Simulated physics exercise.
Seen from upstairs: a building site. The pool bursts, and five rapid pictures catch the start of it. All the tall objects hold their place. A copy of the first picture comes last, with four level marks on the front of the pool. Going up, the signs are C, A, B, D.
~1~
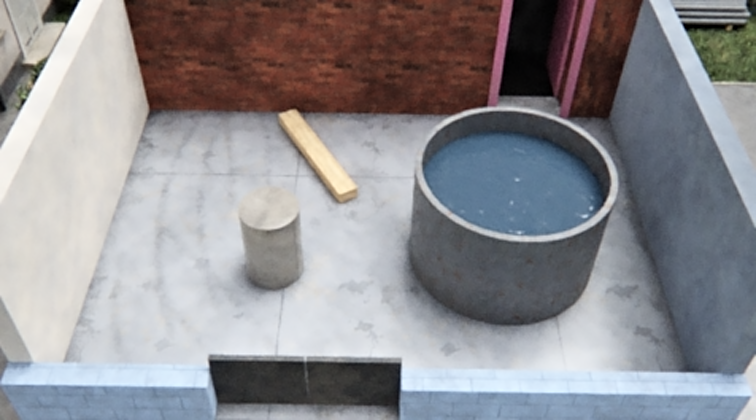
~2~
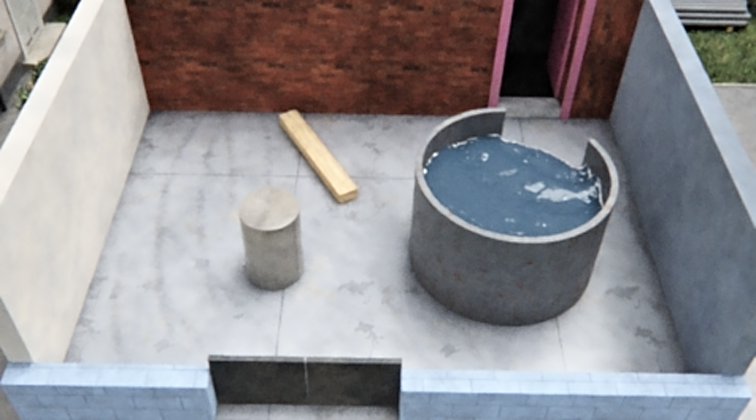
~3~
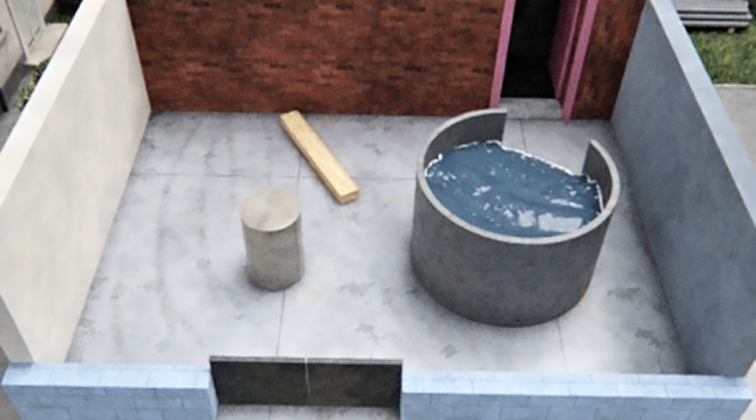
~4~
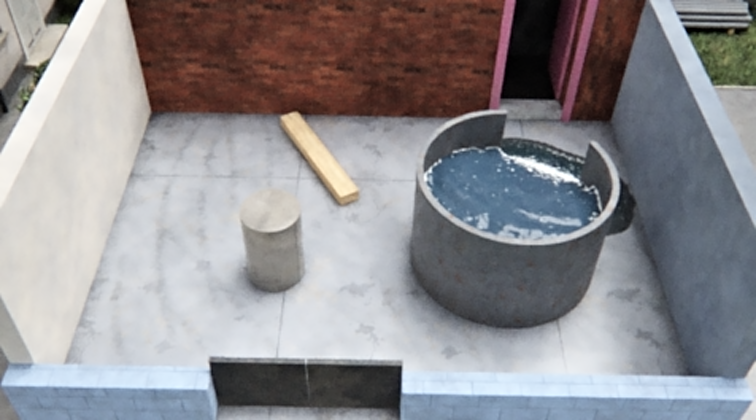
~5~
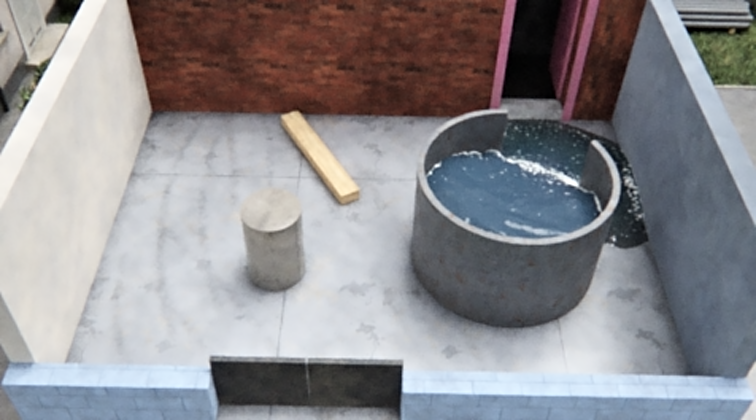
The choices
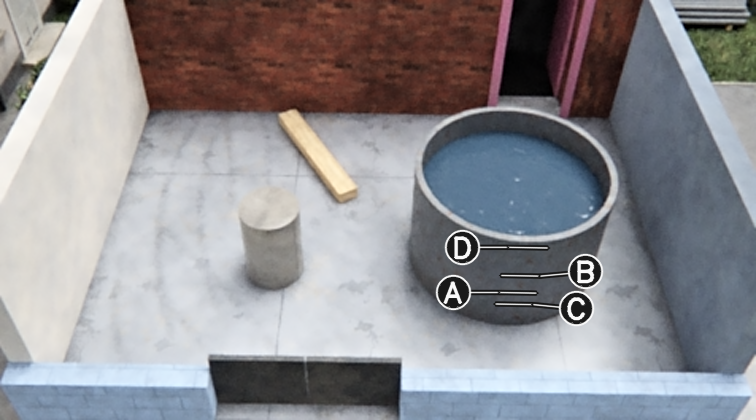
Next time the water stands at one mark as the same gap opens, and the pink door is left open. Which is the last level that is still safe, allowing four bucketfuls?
The answer is level C.
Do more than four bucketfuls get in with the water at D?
Yes, that goes wrong.
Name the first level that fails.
Level A.
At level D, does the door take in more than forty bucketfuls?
Yes, clearly.
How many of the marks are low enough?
One of the four.
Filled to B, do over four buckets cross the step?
Yes, it does.
On the marked copy, A at (517, 292); B at (520, 275); C at (514, 304); D at (527, 247); from the bottom up C, A, B, D.
Choosing A, about 9 bucketfuls get in.
Choosing B, dozens of bucketfuls pour in.
Choosing C, a splash gets over, under a bucket.
Choosing D, dozens of bucketfuls pour in.
